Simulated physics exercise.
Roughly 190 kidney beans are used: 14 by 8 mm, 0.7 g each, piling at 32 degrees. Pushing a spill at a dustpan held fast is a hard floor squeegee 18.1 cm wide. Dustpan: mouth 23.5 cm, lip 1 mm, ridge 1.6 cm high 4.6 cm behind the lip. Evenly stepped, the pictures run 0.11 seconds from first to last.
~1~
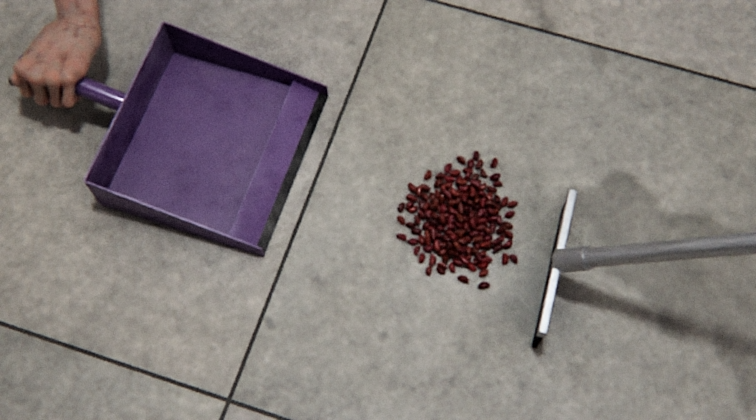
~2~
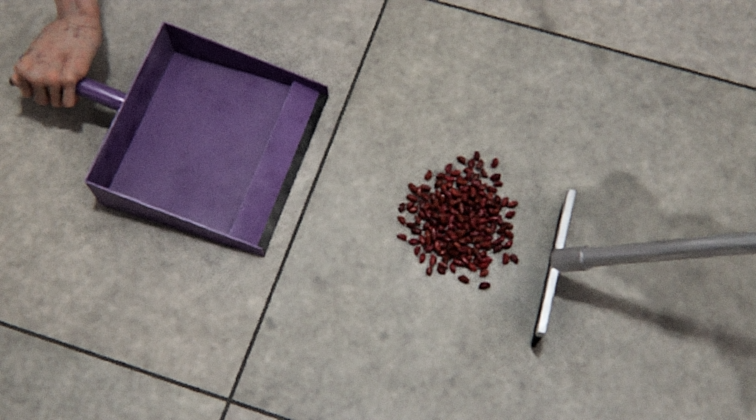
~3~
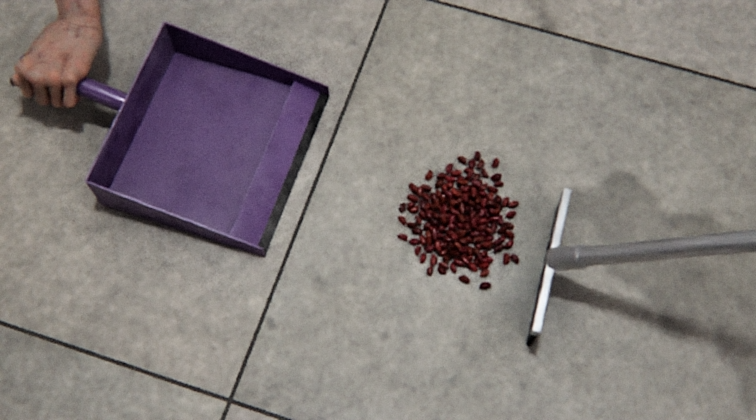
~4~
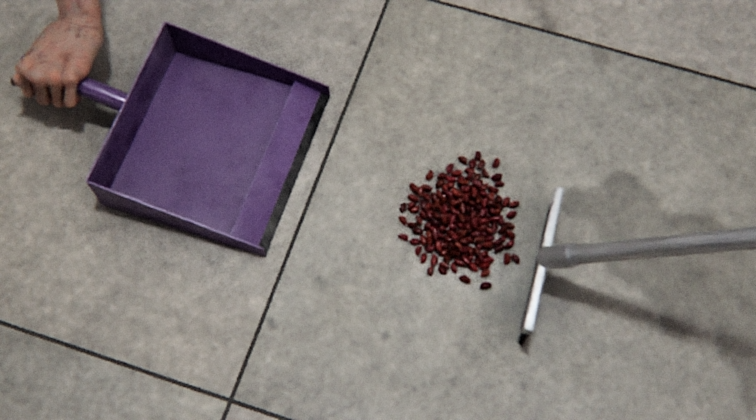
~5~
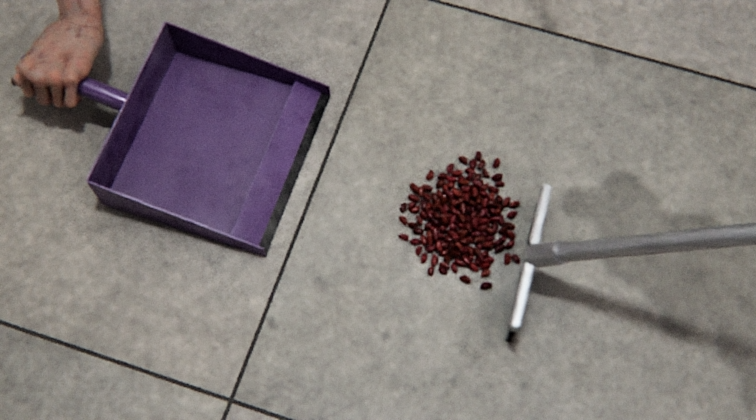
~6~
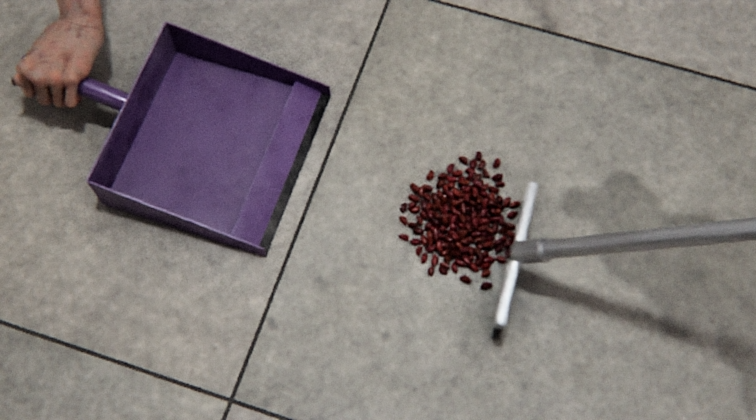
A heap of dark red beans sits near the middle of a grey tiled floor with dark joints, seen from above. At upper left a hand holds the handle of a purple dustpan, its open side facing the beans, while a squeegee with a pale blade and grey pole lies at right. The blade slides a short way left to the heap's right edge, barely disturbing it, while hand and pan stay still.
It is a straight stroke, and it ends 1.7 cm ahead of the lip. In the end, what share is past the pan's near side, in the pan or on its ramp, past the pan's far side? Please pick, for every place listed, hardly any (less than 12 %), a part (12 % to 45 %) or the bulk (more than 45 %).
Near side: Hardly any, pan: A part, far side: Hardly any.
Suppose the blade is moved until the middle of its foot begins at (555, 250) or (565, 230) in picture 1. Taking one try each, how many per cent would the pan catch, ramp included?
Around 45 percent, then around 50 percent.
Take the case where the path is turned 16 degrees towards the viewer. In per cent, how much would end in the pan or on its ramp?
Roughly 10 per cent.
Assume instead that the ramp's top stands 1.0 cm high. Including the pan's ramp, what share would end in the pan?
About 45 %.
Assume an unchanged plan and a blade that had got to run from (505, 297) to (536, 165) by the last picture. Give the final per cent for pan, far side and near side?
Final per cent - pan 30, far 20, near 5.
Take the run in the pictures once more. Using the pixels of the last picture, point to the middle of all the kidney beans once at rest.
About (294, 184).
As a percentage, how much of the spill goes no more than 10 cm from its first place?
Near 20 per cent.
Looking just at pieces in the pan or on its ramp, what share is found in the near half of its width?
Roughly 80 per cent.
Then, 0.17 s after the last picture, middle of the blade 15 cm from the lip; 0 % over the lip, far side 0 %, near side 0 %.
Then, 0.29 s after the last picture, middle of the blade 6 cm from the lip; 0 % over the lip, far side 0 %, near side 5 %.
Then, 0.53 s after the last picture, middle of the blade 2 cm from the lip; 40 % over the lip, far side 5 %, near side 5 %.
In the end, near side 5 %, pan 40 %, far side 5 %, in front of the lip or behind the blade 50 %.
